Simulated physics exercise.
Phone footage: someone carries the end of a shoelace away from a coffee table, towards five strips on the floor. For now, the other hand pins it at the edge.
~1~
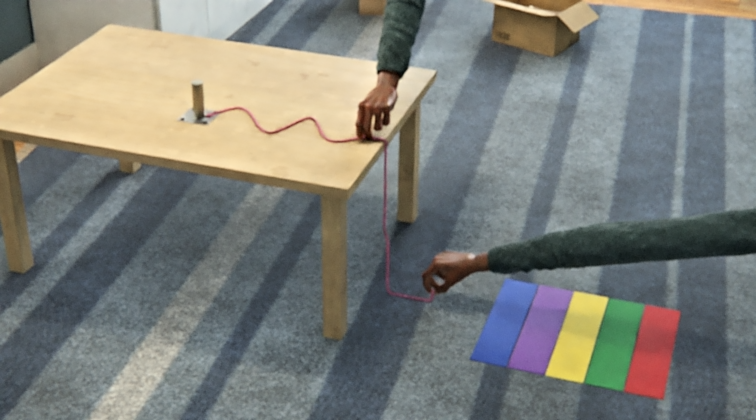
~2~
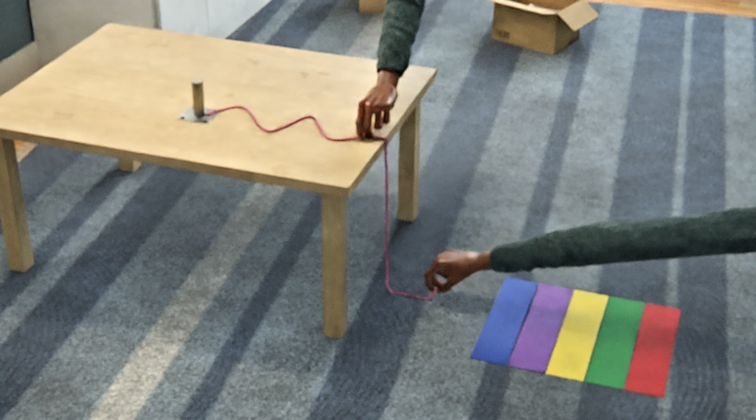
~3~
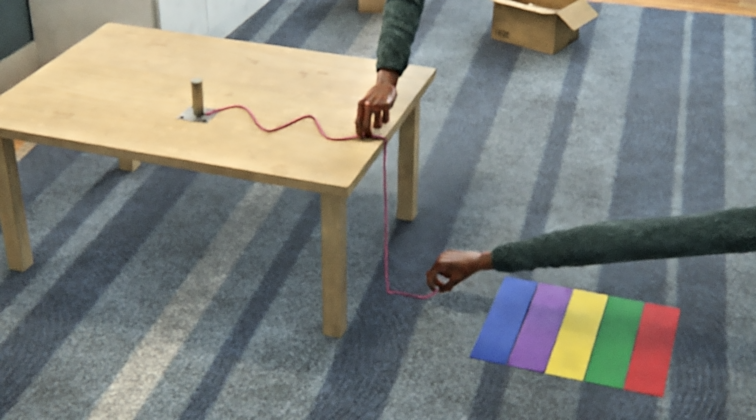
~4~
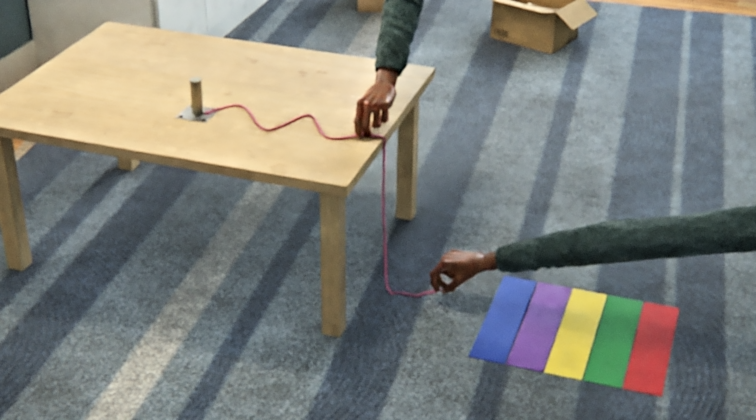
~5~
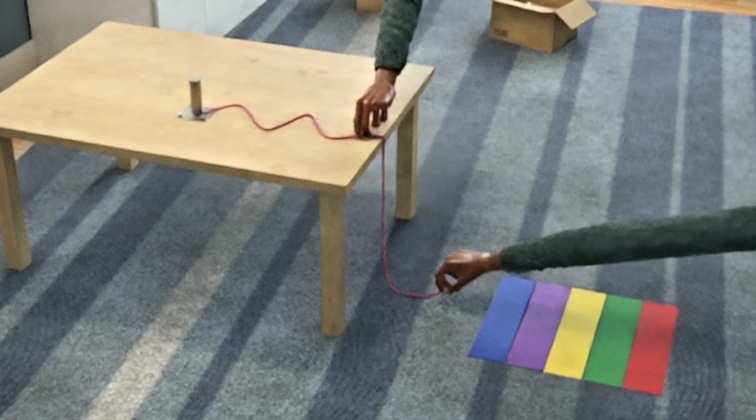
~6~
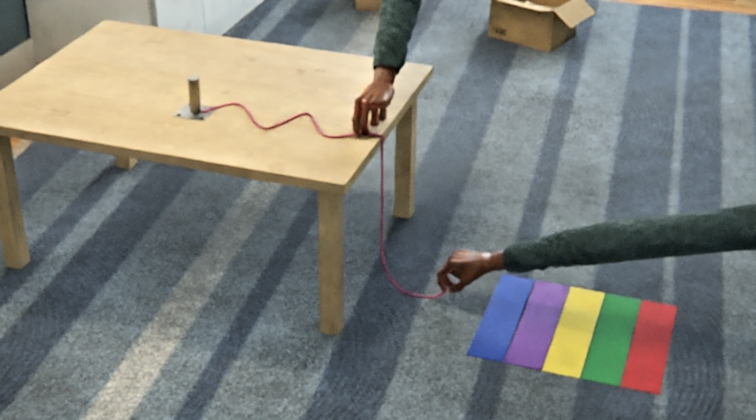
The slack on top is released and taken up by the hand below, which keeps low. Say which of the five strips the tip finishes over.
Red.
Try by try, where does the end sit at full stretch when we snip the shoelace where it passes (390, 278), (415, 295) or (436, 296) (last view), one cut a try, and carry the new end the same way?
In order, it comes to rest around (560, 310), (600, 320) and (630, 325).
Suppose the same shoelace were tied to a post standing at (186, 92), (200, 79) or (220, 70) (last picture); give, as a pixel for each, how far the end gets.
Taking the tries in turn, you get (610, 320), (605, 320) and (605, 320).
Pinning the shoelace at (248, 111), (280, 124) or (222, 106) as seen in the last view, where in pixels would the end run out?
Going through the three tries, you get (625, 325), (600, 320) and (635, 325).
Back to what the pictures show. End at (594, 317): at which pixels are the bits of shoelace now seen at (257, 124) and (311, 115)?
In order: (294, 121) and (360, 133).
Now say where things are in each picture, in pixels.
In the first picture, end (433, 290); blue (494, 348); purple (532, 355); yellow (570, 363); green (608, 371); red (648, 379).
In the second picture, end (436, 289); shoelace through (239, 107) (279, 129) (322, 132) (386, 146) (387, 213) (387, 280).
In the third picture, end (437, 289).
In the fourth picture, end (441, 289); shoelace through (237, 105) (278, 128) (321, 131) (384, 144) (383, 211) (386, 279).
In the fifth picture, end (446, 290).
In the sixth picture, end (448, 289); shoelace through (235, 104) (276, 126) (319, 129) (382, 143) (382, 210) (389, 276).
Soon after, end near (594, 317); over yellow.
After that, end near (630, 324); over green.
At the stop, end near (650, 328); over red. The end stops over the red strip.
